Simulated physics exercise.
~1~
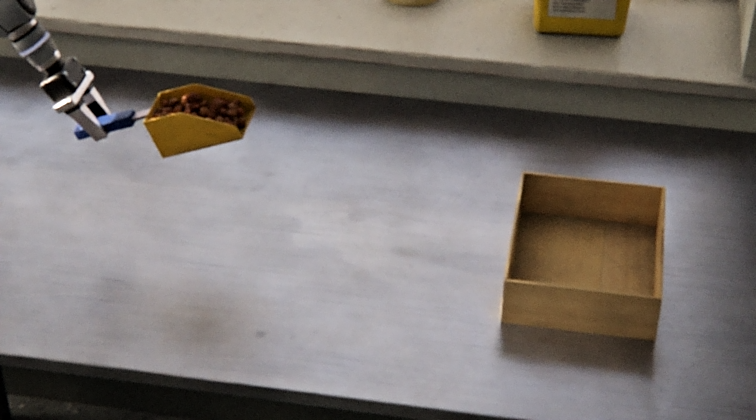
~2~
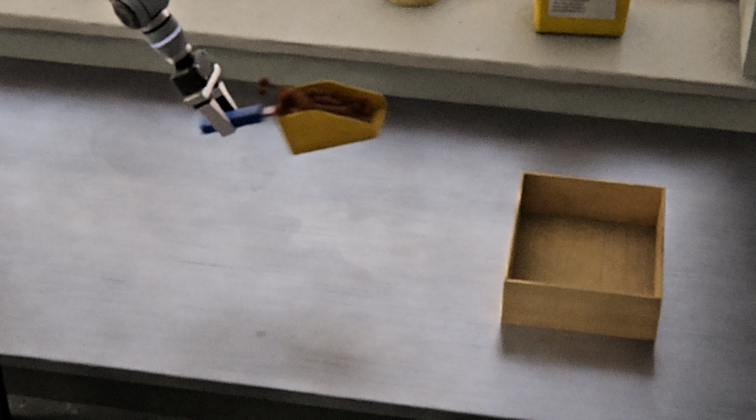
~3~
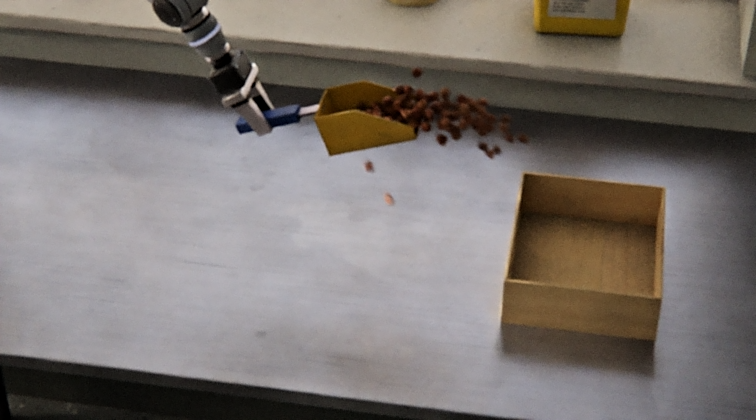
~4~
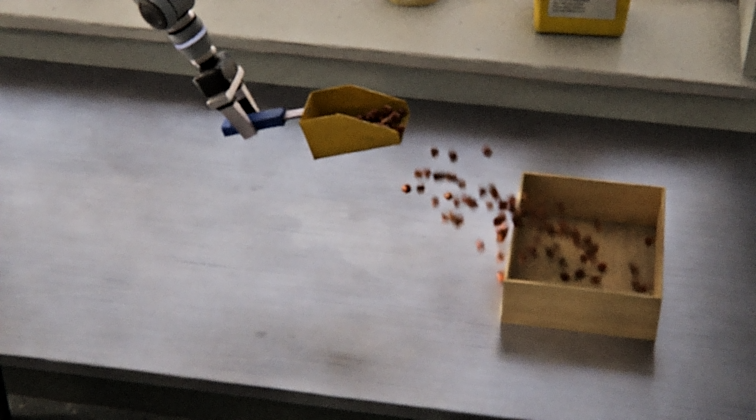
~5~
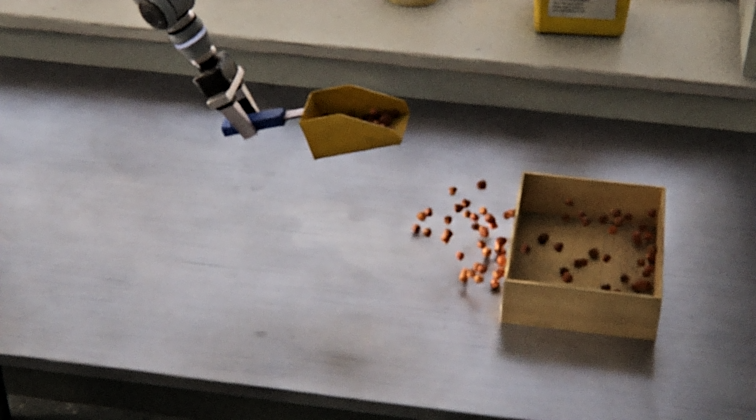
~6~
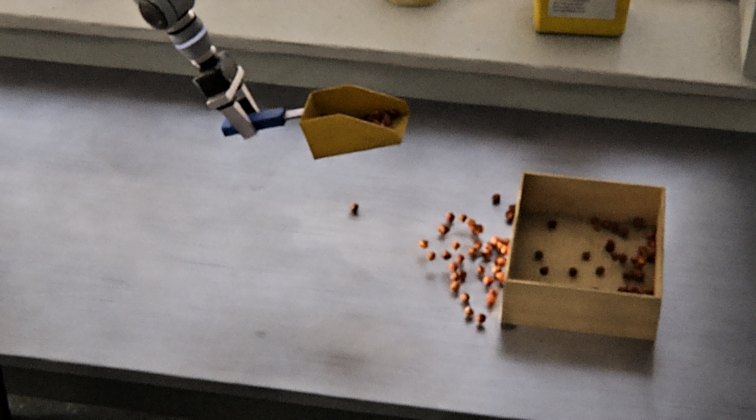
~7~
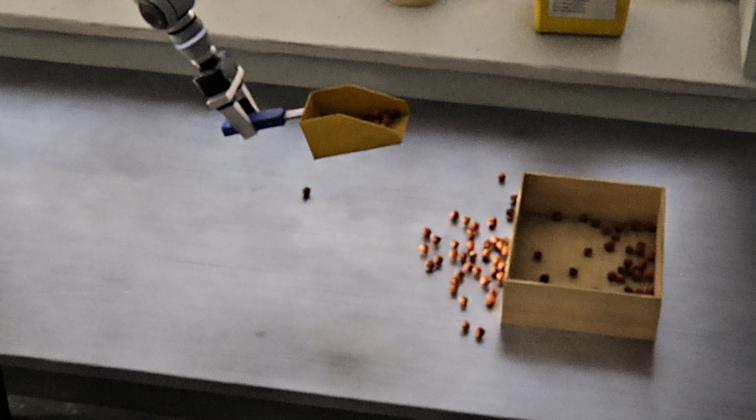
A robot arm at the upper left holds a yellow scoop with a blue handle, heaped with reddish-brown hazelnuts, above a grey table seen from above at an angle. An open wooden box stands on the right, and a yellow container sits on a pale ledge behind. The arm swings the scoop to the right, then stops and draws back slightly, flinging many nuts forward. They fly down in a loose spray, some dropping into the box and others landing short beside its left wall. One nut rolls away leftward, while the scoop hangs still with some nuts inside.
